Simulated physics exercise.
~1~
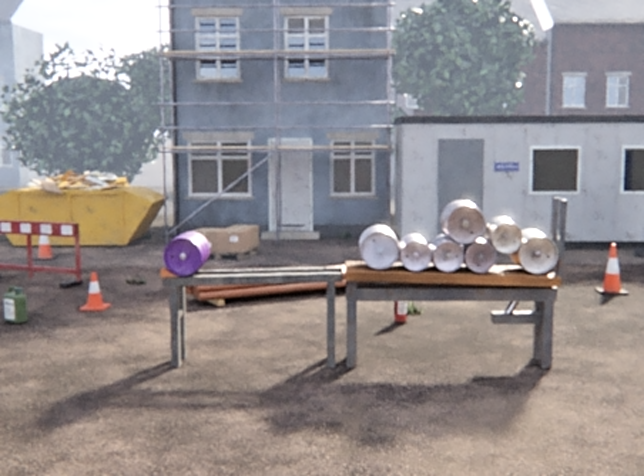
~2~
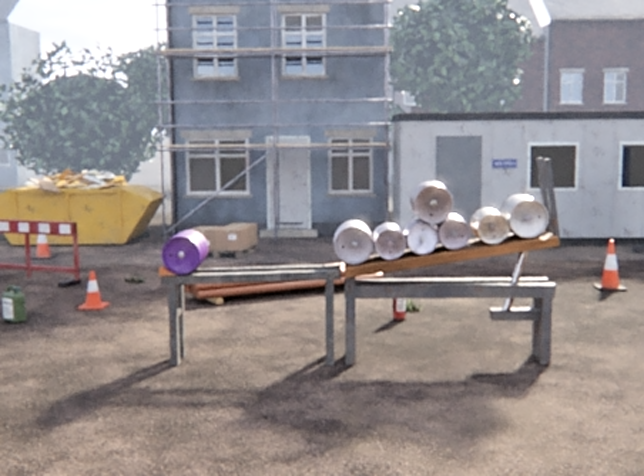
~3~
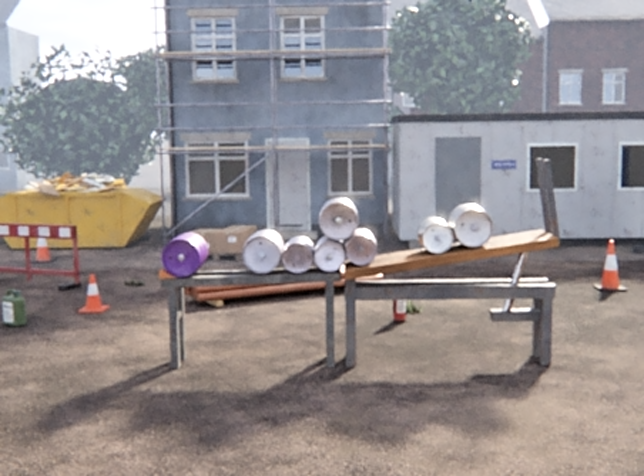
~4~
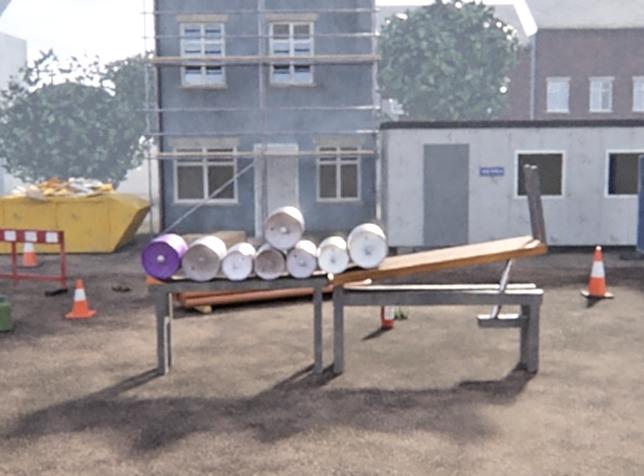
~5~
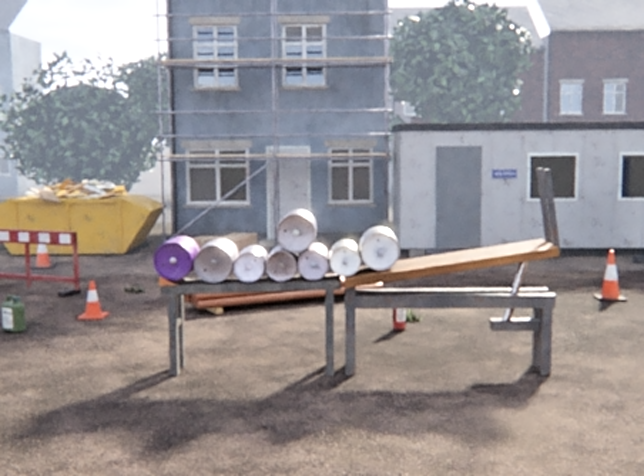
A hinged table on a building site tipped up on its right side, sending a bunch of pale kegs rolling left onto a rack, where they bumped the purple keg slightly and settled against it, with one keg resting on top.
